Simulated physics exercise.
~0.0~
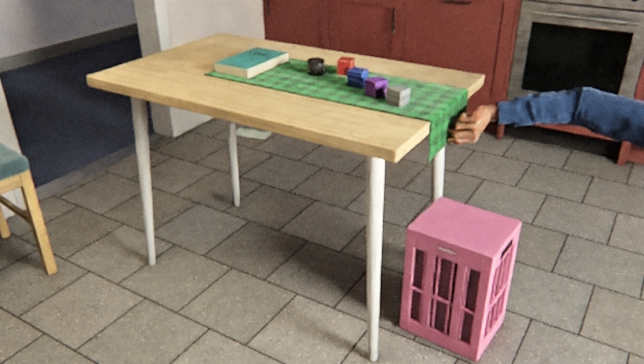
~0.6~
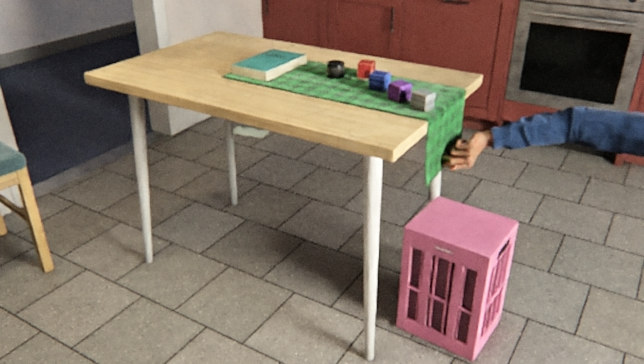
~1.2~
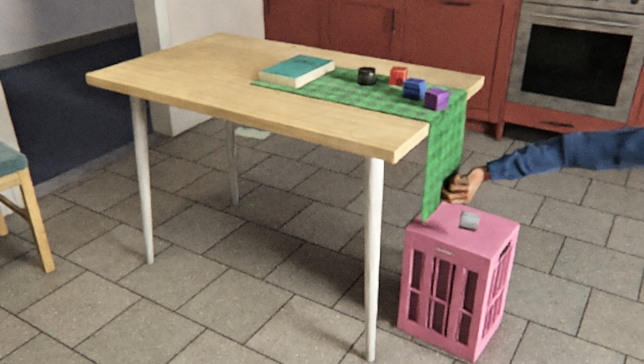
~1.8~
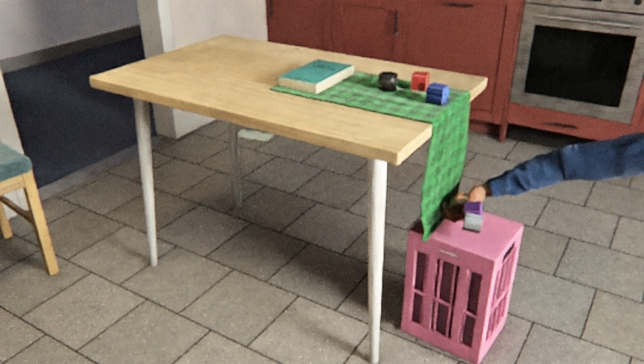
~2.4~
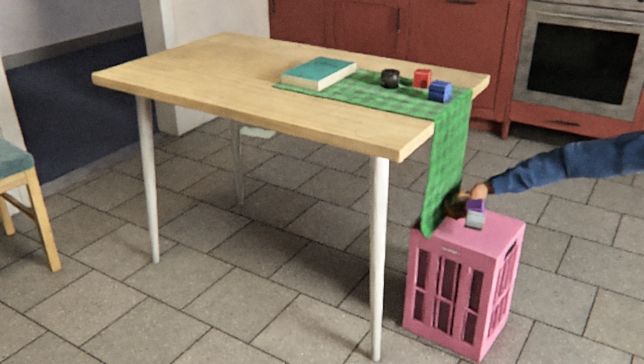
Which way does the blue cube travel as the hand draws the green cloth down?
The blue cube moves to the right, riding along on the cloth toward the table's edge.
